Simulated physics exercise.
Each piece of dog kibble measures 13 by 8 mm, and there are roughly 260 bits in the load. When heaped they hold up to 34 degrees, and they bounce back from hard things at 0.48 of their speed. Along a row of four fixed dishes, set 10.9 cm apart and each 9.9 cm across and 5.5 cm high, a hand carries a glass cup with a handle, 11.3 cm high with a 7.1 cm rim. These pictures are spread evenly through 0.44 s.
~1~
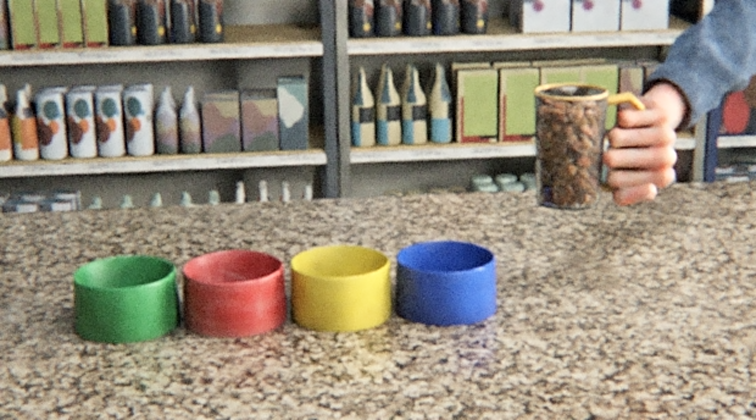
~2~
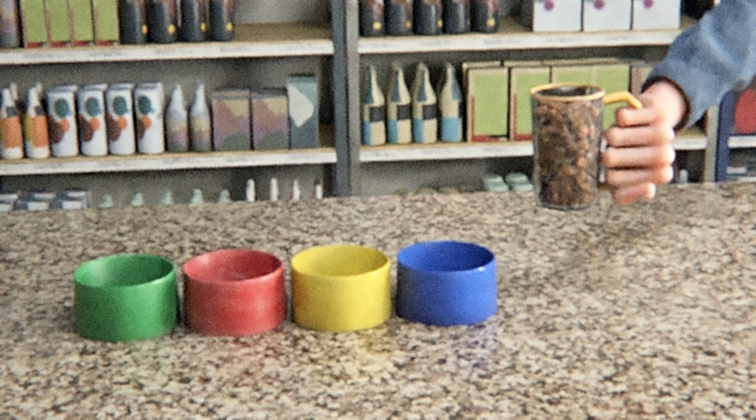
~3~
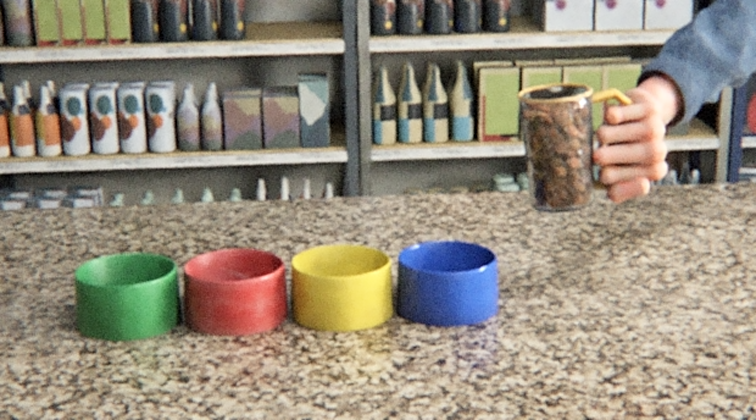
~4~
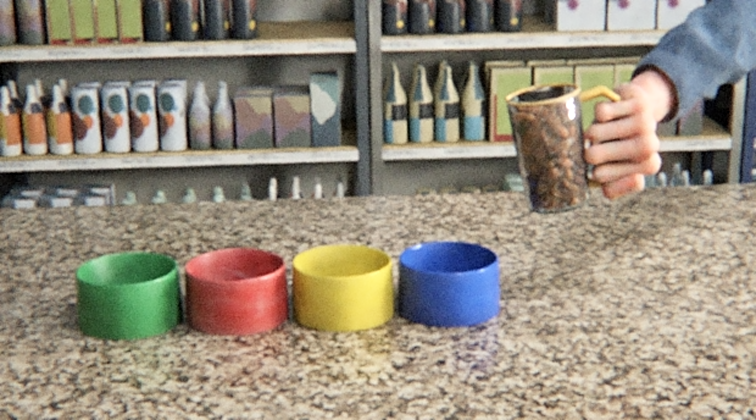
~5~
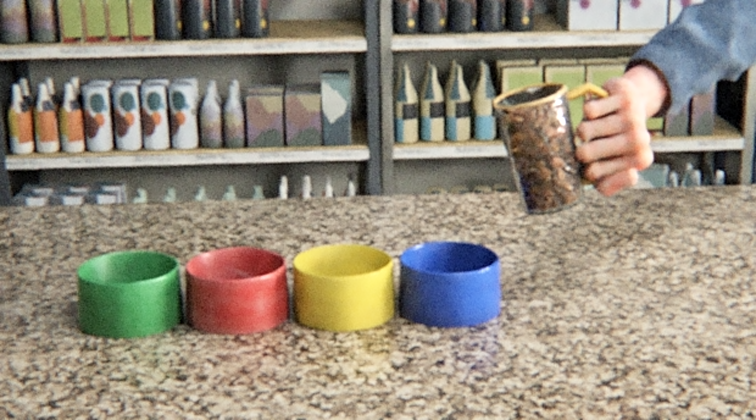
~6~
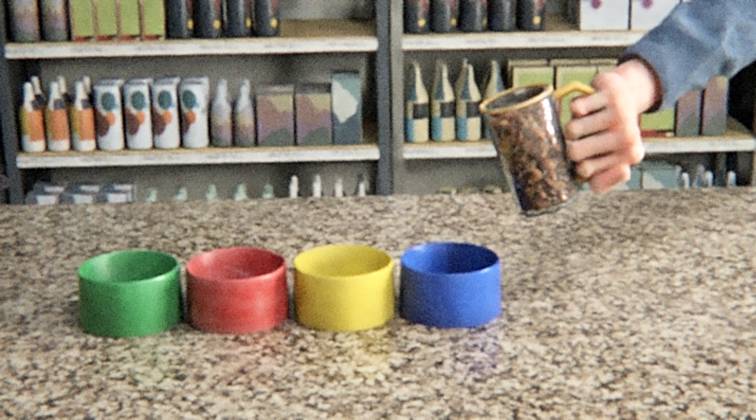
At a speckled stone counter in front of store shelves, a hand held a glass cup of brown bits, moved it slightly left and gradually tilted it toward four coloured dishes standing in a row.
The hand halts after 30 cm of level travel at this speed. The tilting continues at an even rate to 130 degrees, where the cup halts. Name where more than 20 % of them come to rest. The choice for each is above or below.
Red - above it, blue - below it, green - below it, yellow - below it, counter - below it.
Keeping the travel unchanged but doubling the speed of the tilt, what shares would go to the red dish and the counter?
Then red would get 0 and the counter 0.
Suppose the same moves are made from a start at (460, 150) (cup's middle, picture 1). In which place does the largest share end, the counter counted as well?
Most of it lands at green.
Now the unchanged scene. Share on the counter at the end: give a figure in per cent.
Some 5 in a hundred.
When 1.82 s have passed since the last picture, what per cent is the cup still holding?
Roughly 90 percent.
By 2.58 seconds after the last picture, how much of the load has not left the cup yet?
Approx. 0 % - an estimate.
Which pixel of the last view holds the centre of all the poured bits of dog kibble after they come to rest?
(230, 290) or so.
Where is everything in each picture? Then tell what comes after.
The first picture shows cup at (570, 147), tilt 0 degrees, lip at (536, 93), moved 0.0 cm; middle of the pieces at (567, 153); blue dish at (446, 257); yellow dish at (340, 262); red dish at (233, 267); green dish at (124, 272).
The second picture shows cup at (567, 147), tilt 2 degrees, lip at (532, 94), moved 0.4 cm; middle of the pieces at (565, 153).
The third picture shows cup at (559, 148), tilt 6 degrees, lip at (520, 97), moved 1.4 cm; middle of the pieces at (557, 154).
The fourth picture shows cup at (551, 149), tilt 10 degrees, lip at (507, 101), moved 2.4 cm; middle of the pieces at (549, 155).
The fifth picture shows cup at (542, 150), tilt 14 degrees, lip at (494, 105), moved 3.5 cm; middle of the pieces at (541, 156).
The sixth picture shows cup at (532, 151), tilt 18 degrees, lip at (481, 110), moved 4.5 cm; middle of the pieces at (531, 157); blue dish at (450, 258); yellow dish at (343, 261); red dish at (236, 264); green dish at (128, 267).
Then, 1.09 s after the last picture, tilt 70 degrees; cup holds 100 %.
Then, 1.82 s after the last picture, tilt 104 degrees; cup holds 90 %, red 10 %.
Then, 2.58 s after the last picture, tilt 130 degrees; cup holds 0 %, red 95 %.
In the end, red 95 %, blue 0 %, green 0 %, yellow 0 %, counter 5 %.
